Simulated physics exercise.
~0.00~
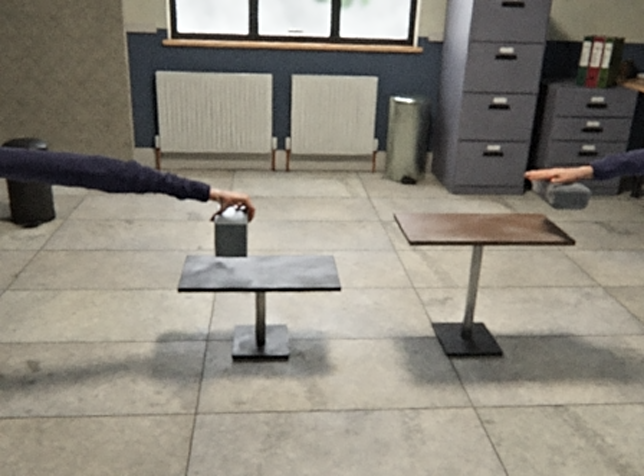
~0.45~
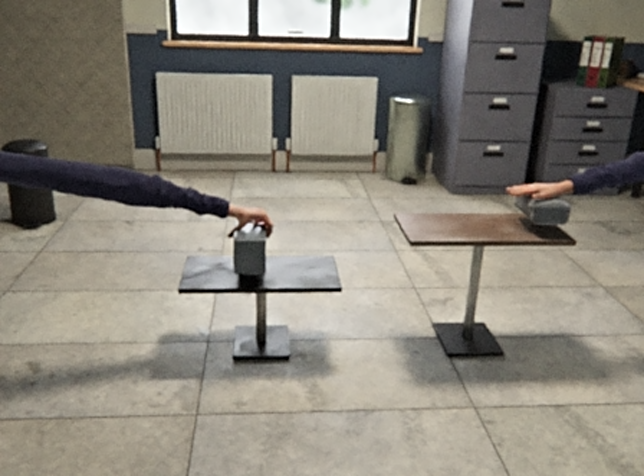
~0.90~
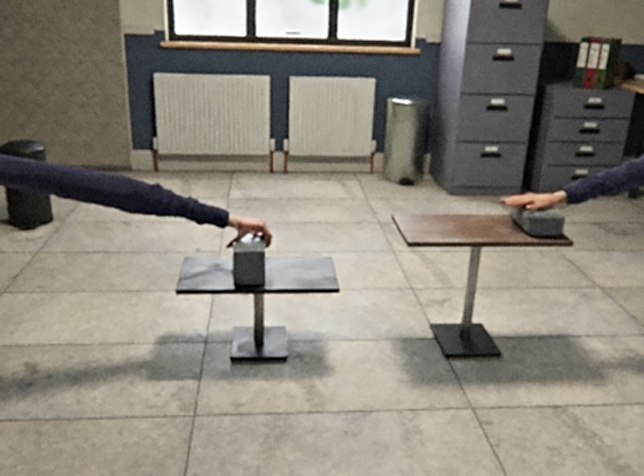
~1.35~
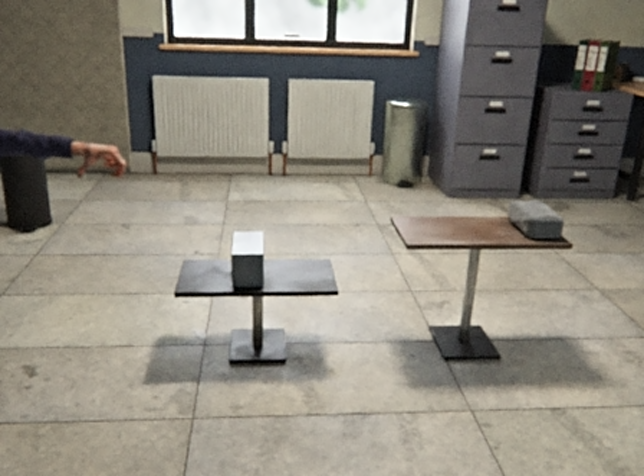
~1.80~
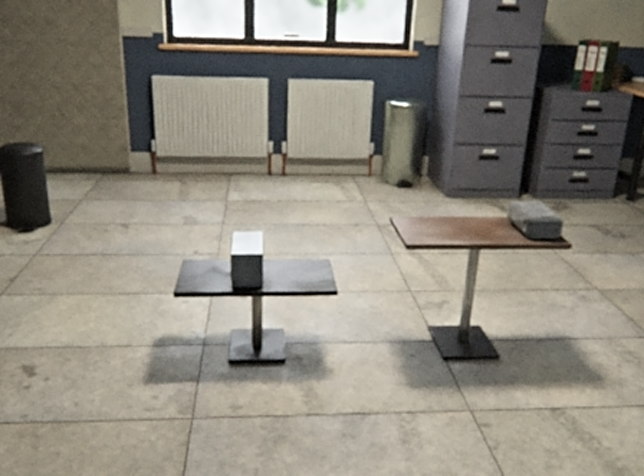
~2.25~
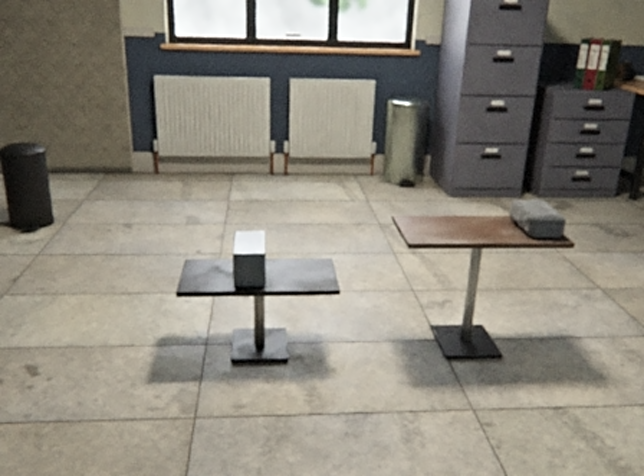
At the start, two dark-sleeved arms reach in from opposite sides of a tiled room, each holding a grey object above a small pedestal table. The left hand moves its block right and down onto the black stand, while the right hand lowers a flatter, cushion-like piece leftward onto the far right end of the brown stand. Both hands linger briefly on the objects, then let go and draw back out of view. The block stays near the middle of the black stand and the cushion stays near the brown one's edge. At the end, both stands remain upright and steady with their loads at rest.
